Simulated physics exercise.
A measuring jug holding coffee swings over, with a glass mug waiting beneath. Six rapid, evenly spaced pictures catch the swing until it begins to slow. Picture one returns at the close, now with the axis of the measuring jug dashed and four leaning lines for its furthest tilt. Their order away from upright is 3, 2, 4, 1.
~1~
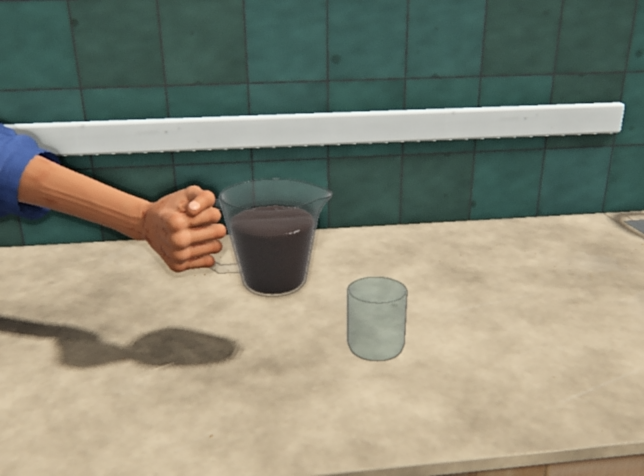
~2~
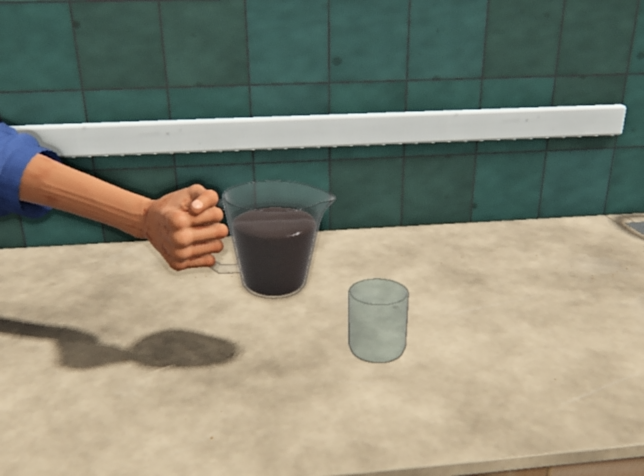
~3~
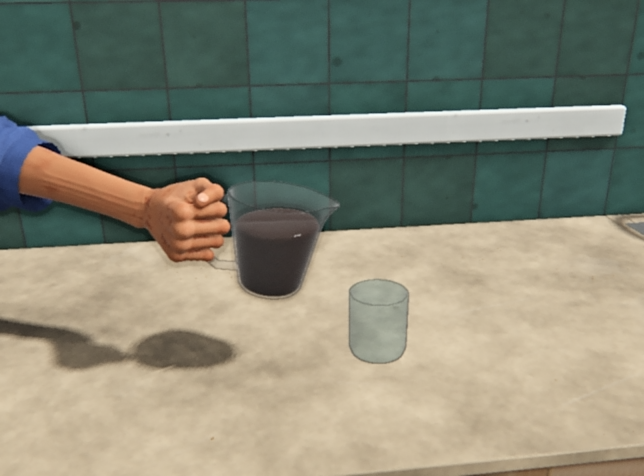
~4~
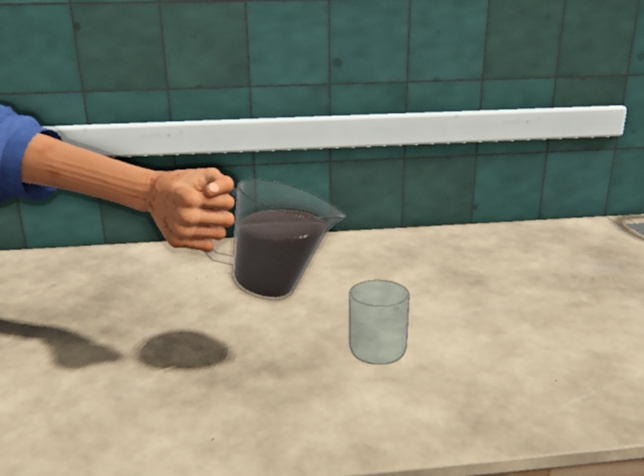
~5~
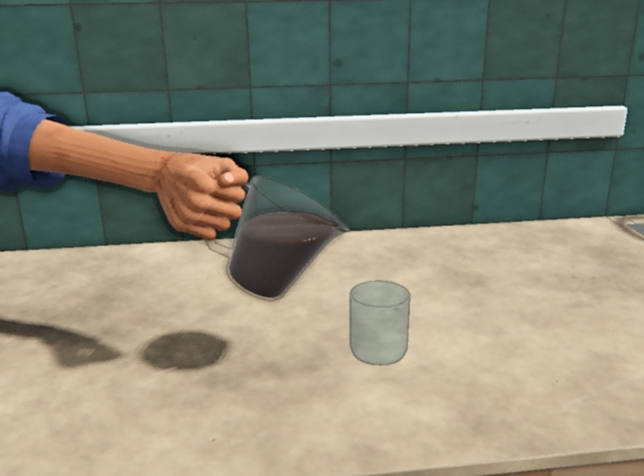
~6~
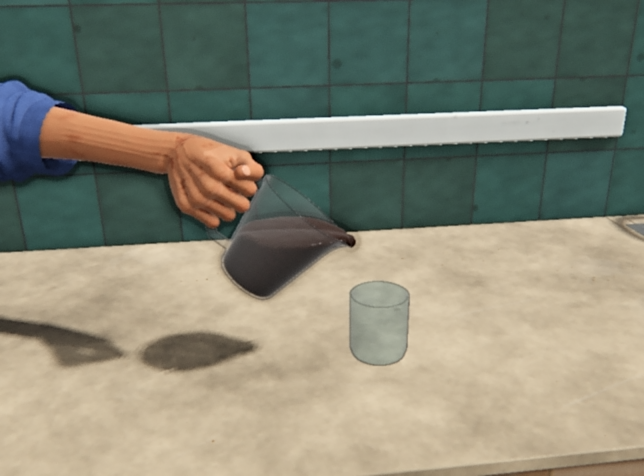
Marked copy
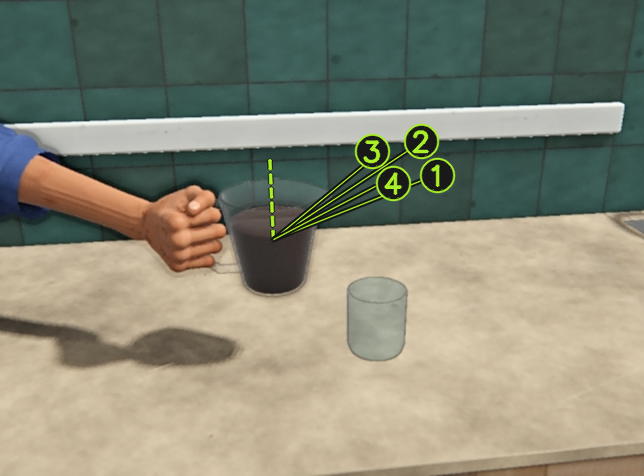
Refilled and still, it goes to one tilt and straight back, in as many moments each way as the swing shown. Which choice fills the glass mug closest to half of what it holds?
Tilt 3 does it best.
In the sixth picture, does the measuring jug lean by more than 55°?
No, it does not.
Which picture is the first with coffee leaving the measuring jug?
In picture 6.
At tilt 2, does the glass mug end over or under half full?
Over.
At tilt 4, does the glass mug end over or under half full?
Over.
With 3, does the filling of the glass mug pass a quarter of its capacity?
Yes, clearly.
On the marked copy, 1 at (420, 180); 2 at (407, 151); 3 at (362, 166); 4 at (375, 186).
If 1 is chosen, the glass mug is filled to the brim; 8 % of the coffee is spilt.
If 2 is chosen, the glass mug ends with about 69 % of what it can hold.
If 3 is chosen, the glass mug ends with about 49 % of what it can hold.
If 4 is chosen, the glass mug ends with about 90 % of what it can hold.
